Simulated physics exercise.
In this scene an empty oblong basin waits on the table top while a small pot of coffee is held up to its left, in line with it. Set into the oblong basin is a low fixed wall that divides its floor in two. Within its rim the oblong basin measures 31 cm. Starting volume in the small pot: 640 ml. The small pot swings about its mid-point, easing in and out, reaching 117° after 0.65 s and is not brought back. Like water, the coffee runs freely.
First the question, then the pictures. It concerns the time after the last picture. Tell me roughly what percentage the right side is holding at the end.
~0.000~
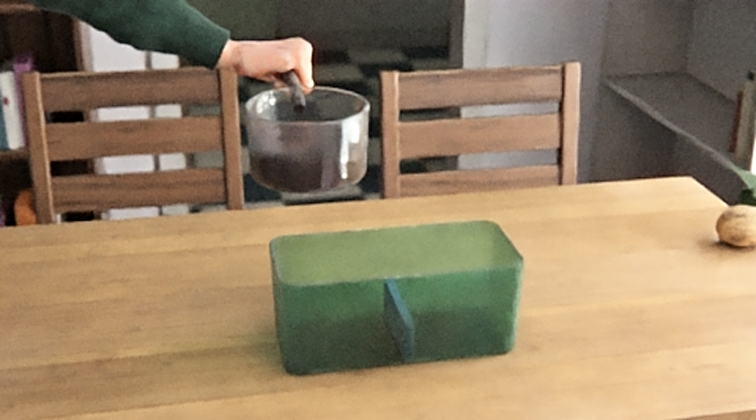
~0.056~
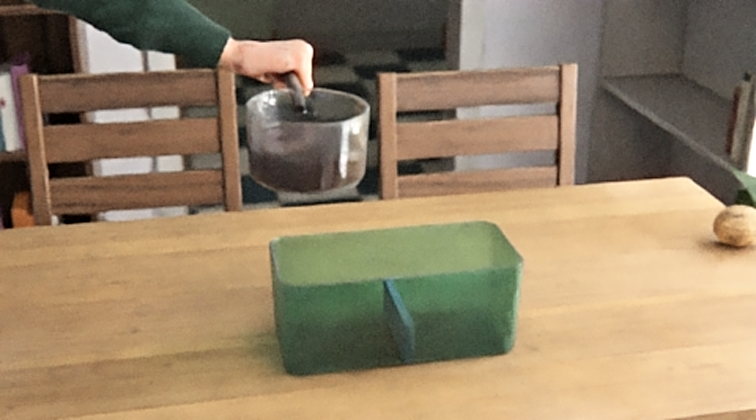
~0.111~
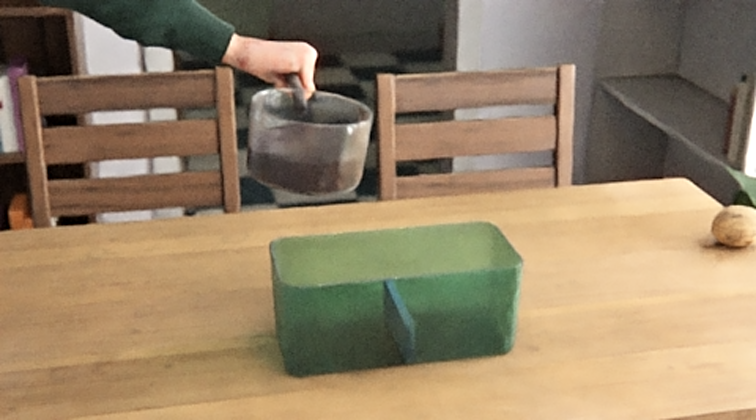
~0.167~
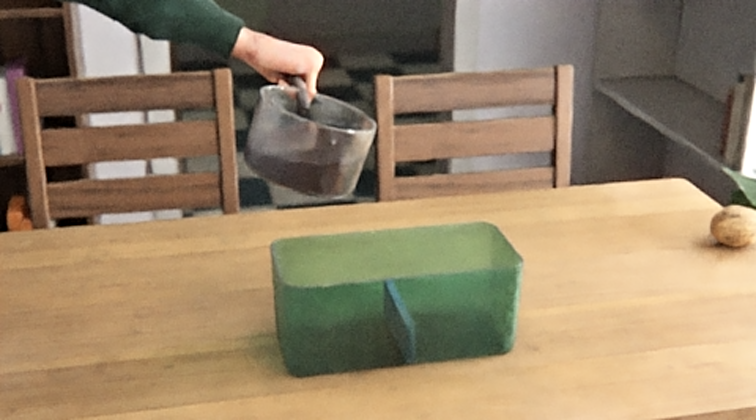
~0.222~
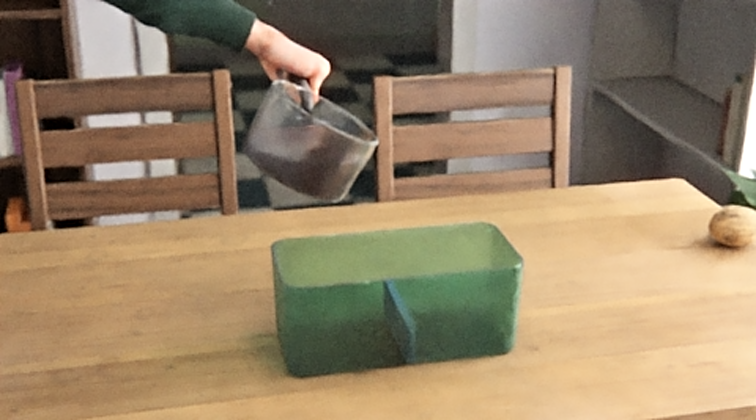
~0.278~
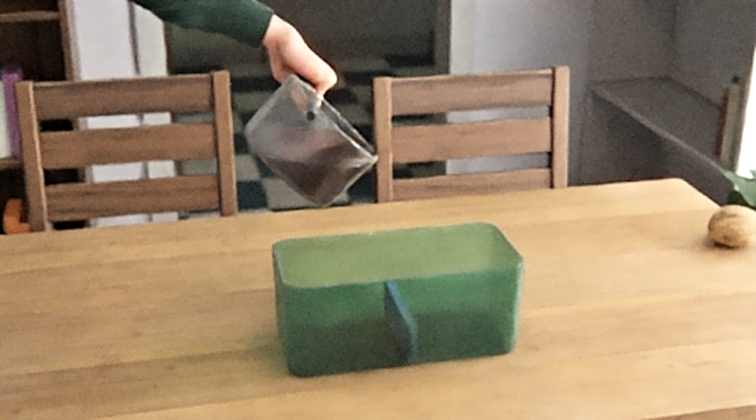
At the end it holds about 41 per cent.
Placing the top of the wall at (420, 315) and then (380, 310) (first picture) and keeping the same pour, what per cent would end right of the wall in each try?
20 % and 75 %.
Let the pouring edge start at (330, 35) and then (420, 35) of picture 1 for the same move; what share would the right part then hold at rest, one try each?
Respectively 15 and 80 %.
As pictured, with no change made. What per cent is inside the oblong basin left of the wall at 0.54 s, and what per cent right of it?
7 per cent left and 22 right, roughly.
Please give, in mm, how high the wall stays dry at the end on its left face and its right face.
The left comes to roughly 36 mm and the right to roughly 40 mm.
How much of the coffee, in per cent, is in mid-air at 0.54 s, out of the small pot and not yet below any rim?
46 per cent.
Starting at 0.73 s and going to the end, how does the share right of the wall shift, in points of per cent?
It falls by about 2.
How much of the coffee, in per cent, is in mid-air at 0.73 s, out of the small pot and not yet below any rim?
About 8 percent.
After 0.54 s the tilt is 109° and 25 per cent is still to pour, 7 is left of the wall and 22 right of it.
After 0.73 s the tilt is 117° and 4 per cent is still to pour, 45 is left of the wall and 43 right of it.
After 0.93 s the tilt is 117° and 0 per cent is still to pour, 57 is left of the wall and 41 right of it.
After 1.15 s the tilt is 117° and 0 per cent is still to pour, 57 is left of the wall and 41 right of it.
In the end 57 per cent lies left of the wall, 41 right of it and 1 outside.
